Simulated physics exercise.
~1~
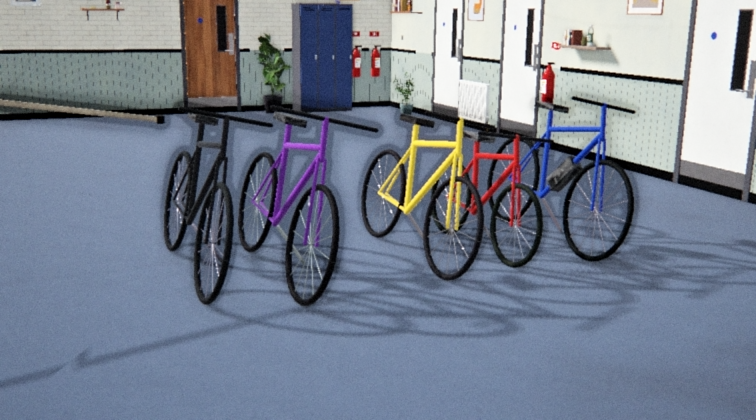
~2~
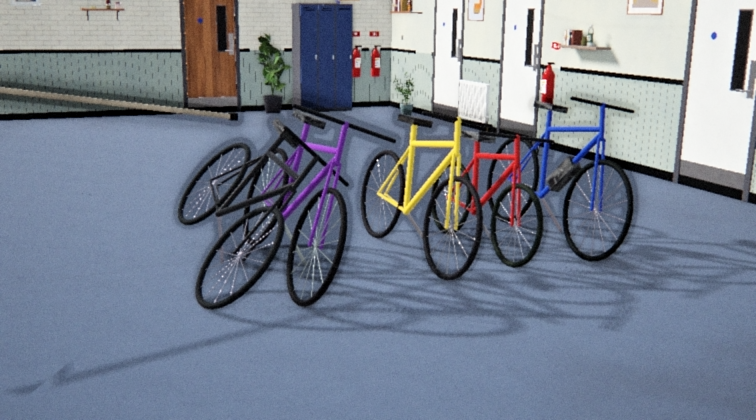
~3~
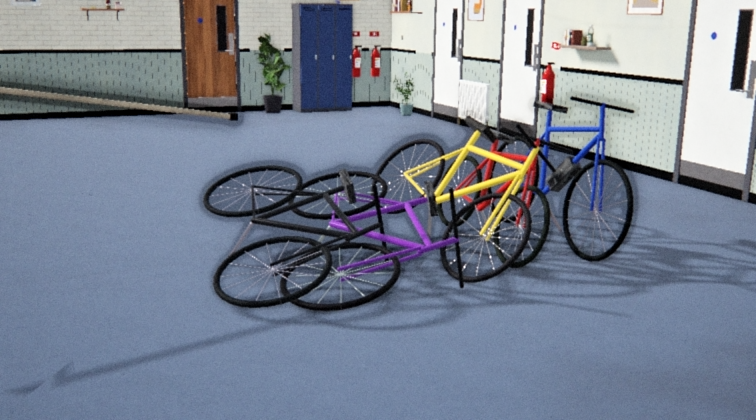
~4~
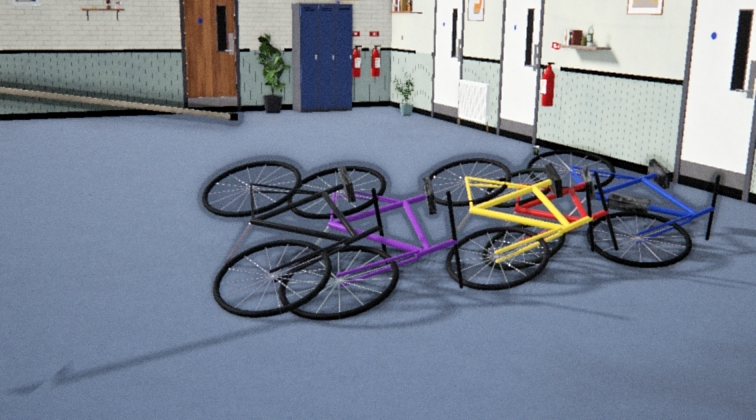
The clip shows five bicycles parked in a row in a hallway, a pole lying near the black one at the left. The black bicycle tips right into the purple one, and the toppling spreads through the yellow, red and blue bicycles until all lie fallen.
